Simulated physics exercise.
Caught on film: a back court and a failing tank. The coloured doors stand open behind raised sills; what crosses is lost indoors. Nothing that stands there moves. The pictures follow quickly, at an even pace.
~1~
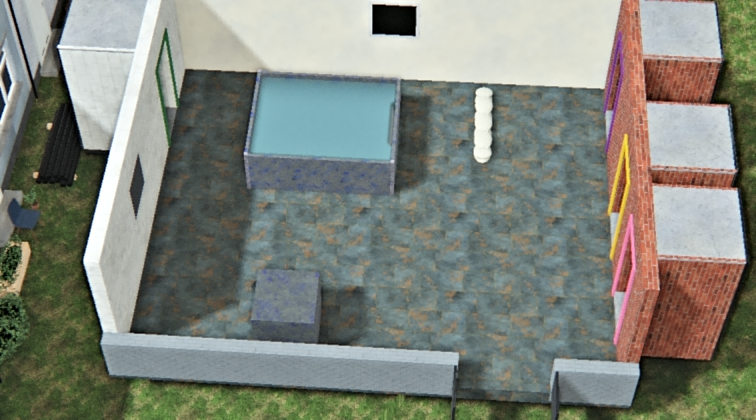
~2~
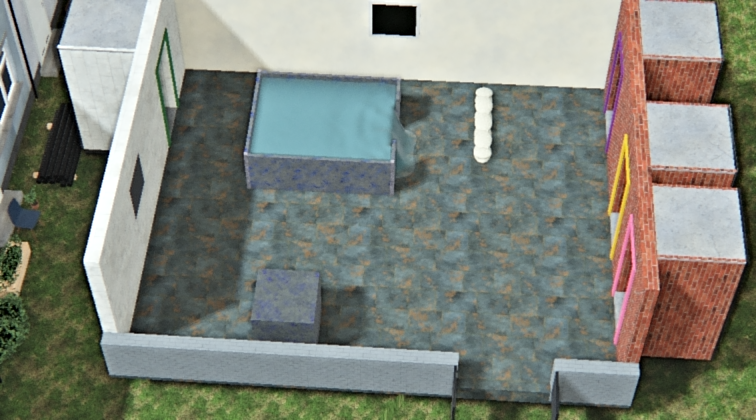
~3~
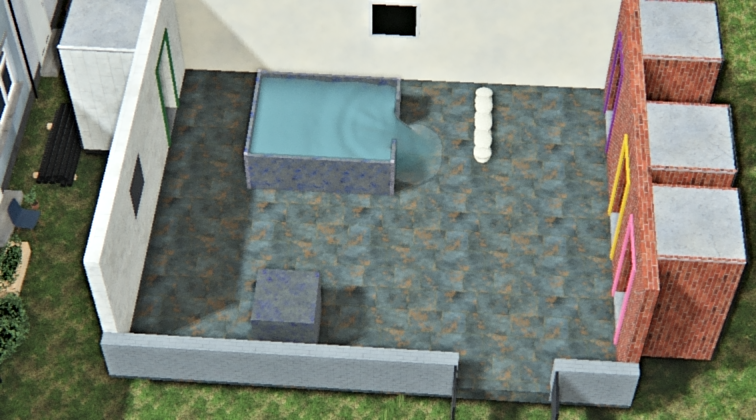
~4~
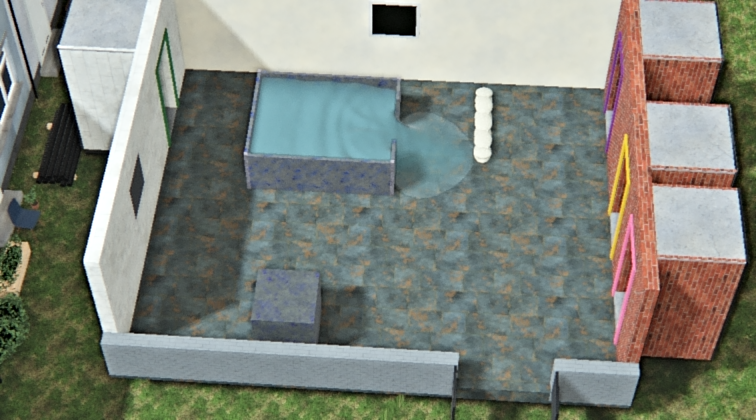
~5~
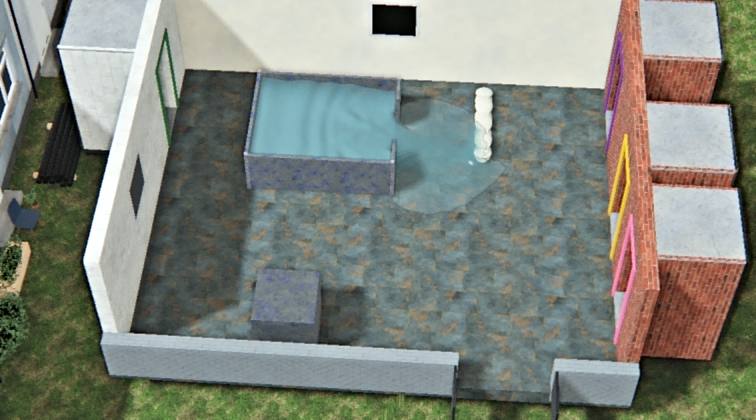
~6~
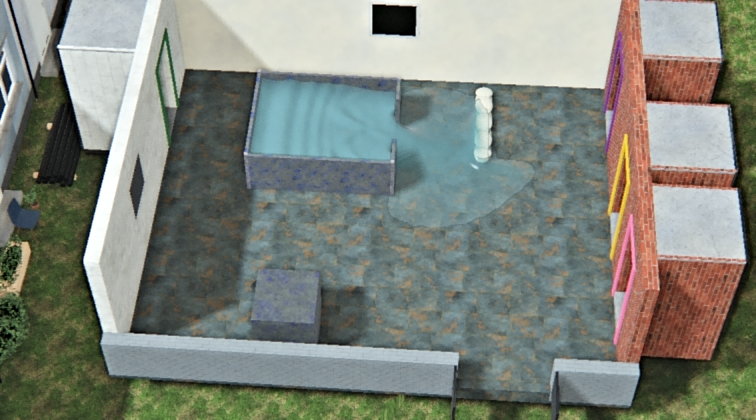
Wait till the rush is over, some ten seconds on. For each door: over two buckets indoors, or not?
In the end: The purple door lets in a lot; the pink door admits no more than that; the yellow door lets in a lot; the green door lets in a lot.
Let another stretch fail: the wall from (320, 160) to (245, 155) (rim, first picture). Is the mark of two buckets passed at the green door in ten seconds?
One by one: The green one passes that mark.
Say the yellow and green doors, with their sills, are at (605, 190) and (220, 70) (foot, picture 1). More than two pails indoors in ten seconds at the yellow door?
My reading: Yellow door takes more.
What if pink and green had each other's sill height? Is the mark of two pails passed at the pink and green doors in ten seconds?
My reading: Pink door is over, green door takes less.
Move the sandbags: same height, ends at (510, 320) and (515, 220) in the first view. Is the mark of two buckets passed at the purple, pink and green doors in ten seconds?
My reading: The purple door goes over, the pink door keeps below it, the green door stays under.
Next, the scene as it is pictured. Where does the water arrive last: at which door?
Last comes the green door.
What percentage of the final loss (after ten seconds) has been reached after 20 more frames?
Close to 20 %.
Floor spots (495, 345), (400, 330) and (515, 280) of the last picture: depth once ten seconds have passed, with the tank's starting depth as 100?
In that order: 10, 10 and 10 per cent.
A moment on, water covers 25 % of the floor; the purple door not reached, the pink door not reached, the yellow door wet at the sill, nothing in, the green door not reached.
Next, water covers 40 % of the floor; the purple door wet at the sill, nothing in, the pink door wet at the sill, nothing in, the yellow door over two buckets in, the green door not reached.
Then, water covers 50 % of the floor; the purple door over two buckets in, the pink door wet at the sill, nothing in, the yellow door far over two buckets in, the green door not reached.
Later, water covers 65 % of the floor; the purple door over two buckets in, the pink door wet at the sill, nothing in, the yellow door far over two buckets in, the green door under two buckets in.
In the end, water covers 90 % of the floor; the purple door over two buckets in, the pink door under two buckets in, the yellow door far over two buckets in, the green door over two buckets in.
